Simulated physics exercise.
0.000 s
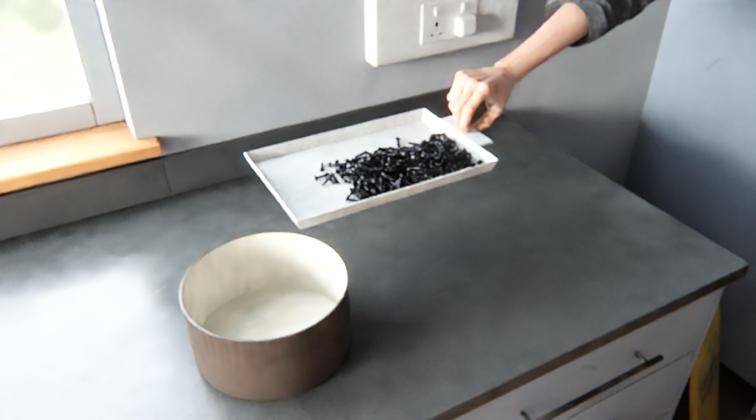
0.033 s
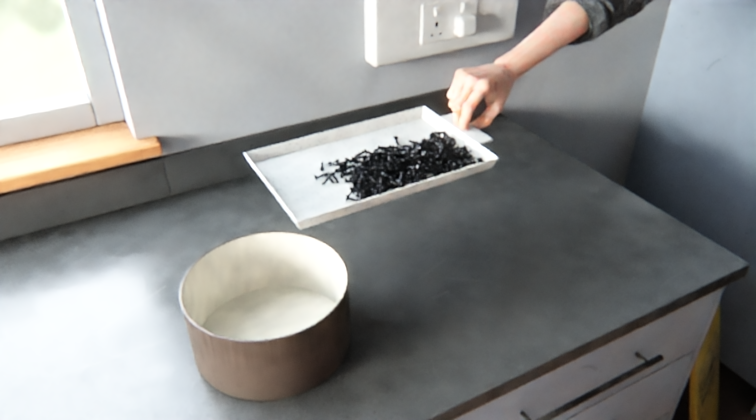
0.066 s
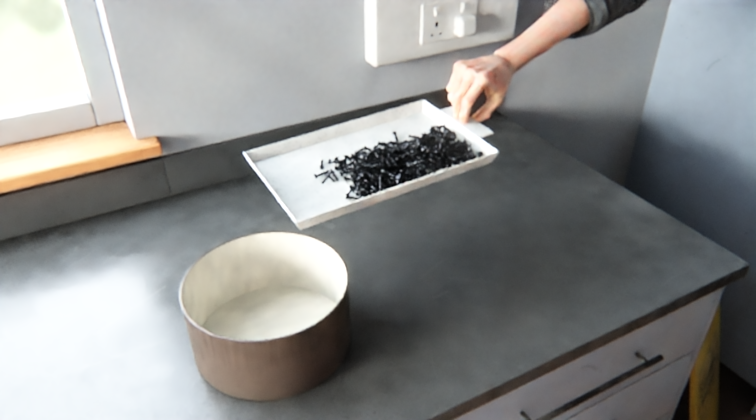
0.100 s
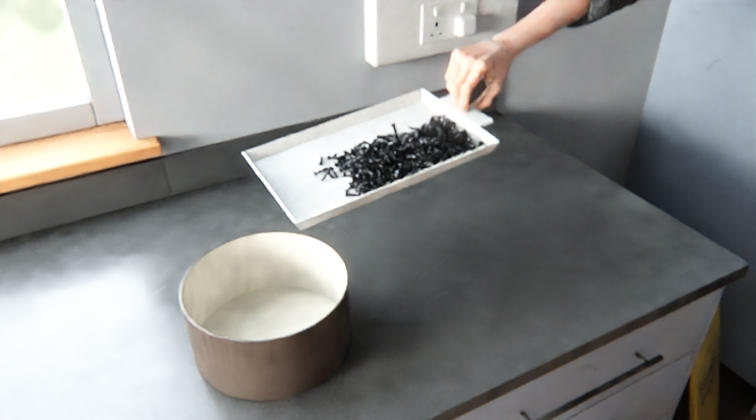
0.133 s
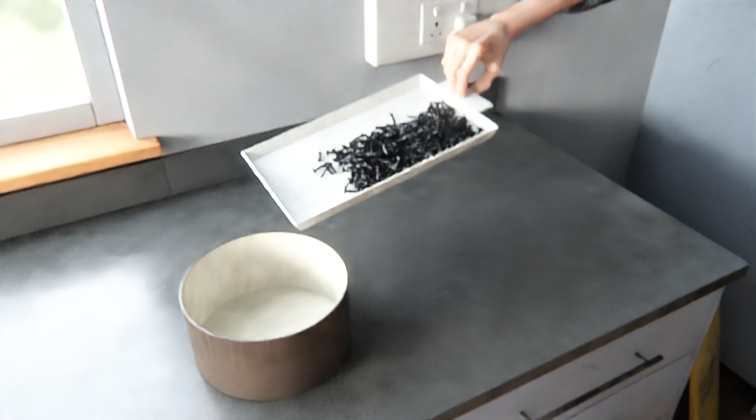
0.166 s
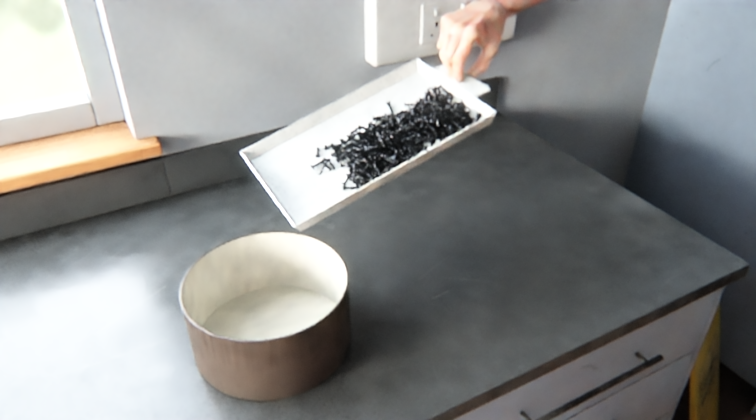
White tray of small black screws tilting above a grey counter, a hand raising its right end beside a round pot.
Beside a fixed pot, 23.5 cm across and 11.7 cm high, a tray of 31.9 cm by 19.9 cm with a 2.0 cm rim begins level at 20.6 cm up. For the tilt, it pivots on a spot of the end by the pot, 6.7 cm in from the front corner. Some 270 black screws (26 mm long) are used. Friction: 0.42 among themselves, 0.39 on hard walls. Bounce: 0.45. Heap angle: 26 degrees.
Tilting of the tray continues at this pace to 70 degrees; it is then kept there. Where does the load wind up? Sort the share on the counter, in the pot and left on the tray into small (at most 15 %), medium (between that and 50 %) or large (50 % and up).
Counter - small, pot - large, left on the tray - small.
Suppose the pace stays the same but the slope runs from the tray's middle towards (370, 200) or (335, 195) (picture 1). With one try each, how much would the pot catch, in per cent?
Around 45 % for the first direction, around 95 % for the second.
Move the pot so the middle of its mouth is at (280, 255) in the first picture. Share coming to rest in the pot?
Something like 60 per cent would settle in it.
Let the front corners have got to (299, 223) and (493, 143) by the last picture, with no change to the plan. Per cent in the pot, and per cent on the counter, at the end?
You'd end with pot at 90 and counter at 5.
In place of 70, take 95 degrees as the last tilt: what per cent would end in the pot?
Estimate: Roughly 100 percent.
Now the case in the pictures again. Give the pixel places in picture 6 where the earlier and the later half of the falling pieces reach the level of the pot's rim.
Around (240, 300), then (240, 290).
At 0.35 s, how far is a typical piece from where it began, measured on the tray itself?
1 cm.
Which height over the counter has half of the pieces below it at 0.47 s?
I'd say near 32 cm.
After 0.35 s, tilt 45 degrees; the tray holds 100 %, the pot 0 %.
After 0.47 s, tilt 63 degrees; the tray holds 100 %, the pot 0 %.
After 0.72 s, tilt 70 degrees; the tray holds 10 %, the pot 85 %.
By 1.9 s all is still; counter 5 %, pot 90 %, tray 5 %.
